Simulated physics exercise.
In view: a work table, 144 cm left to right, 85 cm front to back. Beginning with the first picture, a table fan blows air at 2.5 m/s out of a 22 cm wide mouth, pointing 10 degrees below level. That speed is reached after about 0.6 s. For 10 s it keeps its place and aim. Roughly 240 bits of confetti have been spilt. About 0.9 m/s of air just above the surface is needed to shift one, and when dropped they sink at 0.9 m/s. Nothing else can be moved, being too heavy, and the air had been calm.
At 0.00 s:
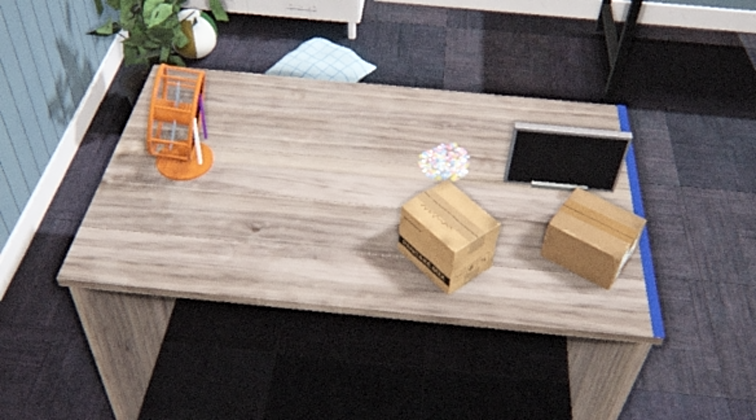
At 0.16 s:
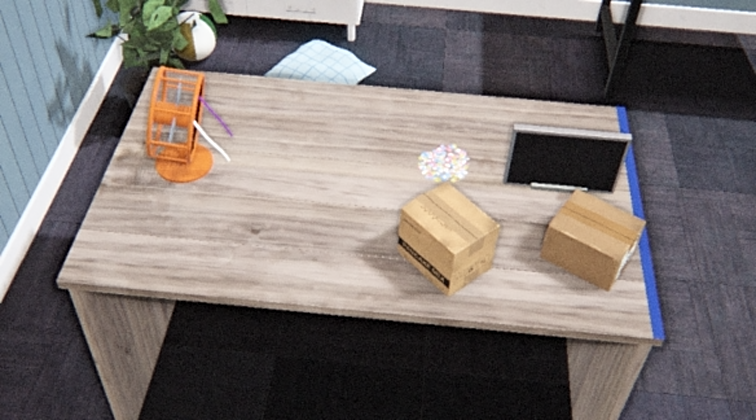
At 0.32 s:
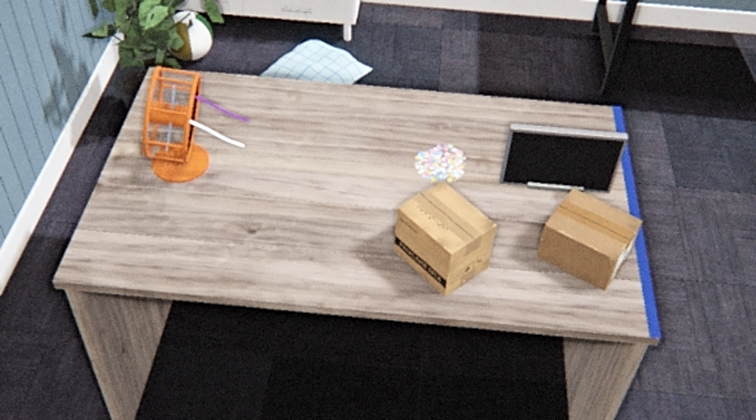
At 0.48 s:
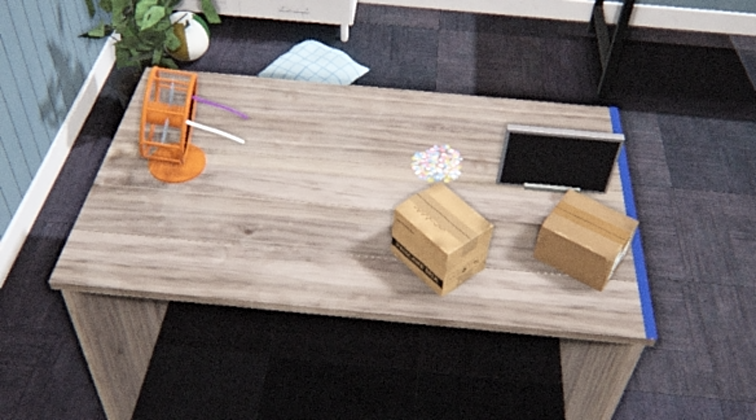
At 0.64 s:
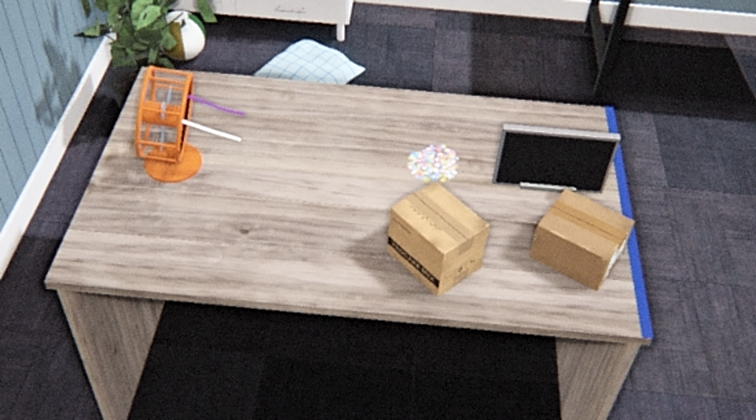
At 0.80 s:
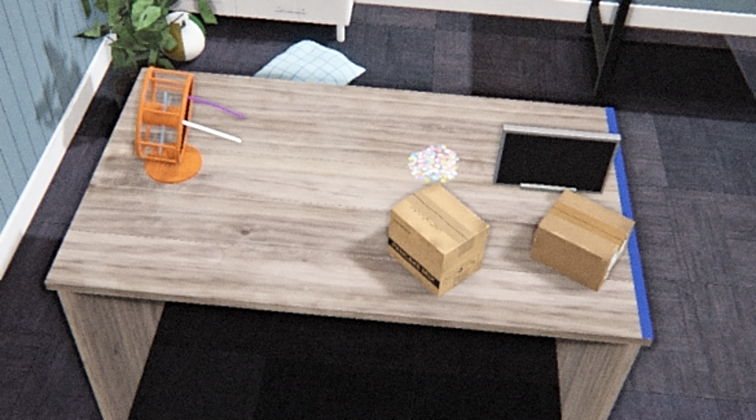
In the video, two ribbons on an orange table fan at the left of a wooden table lift and stream rightward, while the scattered confetti, two cardboard boxes and the laptop stay in place and the view shifts slightly.
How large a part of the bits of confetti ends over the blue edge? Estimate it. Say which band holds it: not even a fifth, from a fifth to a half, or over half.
The share left there is past one half.
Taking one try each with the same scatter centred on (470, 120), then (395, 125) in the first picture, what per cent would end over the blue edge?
About 10 and 0 in a hundred, in that order.
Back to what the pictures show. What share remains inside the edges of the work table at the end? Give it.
I'd say close to 0 percent.
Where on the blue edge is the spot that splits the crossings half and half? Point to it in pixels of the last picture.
The middle crossing sits close to (622, 158) in the last picture.
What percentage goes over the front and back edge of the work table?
0 % front, 5 % back.
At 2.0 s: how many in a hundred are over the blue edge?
Some 90 per cent.
After 2.0 s, 5 % are on the move or not yet settled, 90 % are over the blue edge.
After 3.2 s, 3 % are on the move or not yet settled, 90 % are over the blue edge.
After 5.5 s, 2 % are on the move or not yet settled, 92 % are over the blue edge.
After 10.0 s, at the end, 93 % are over the blue edge.
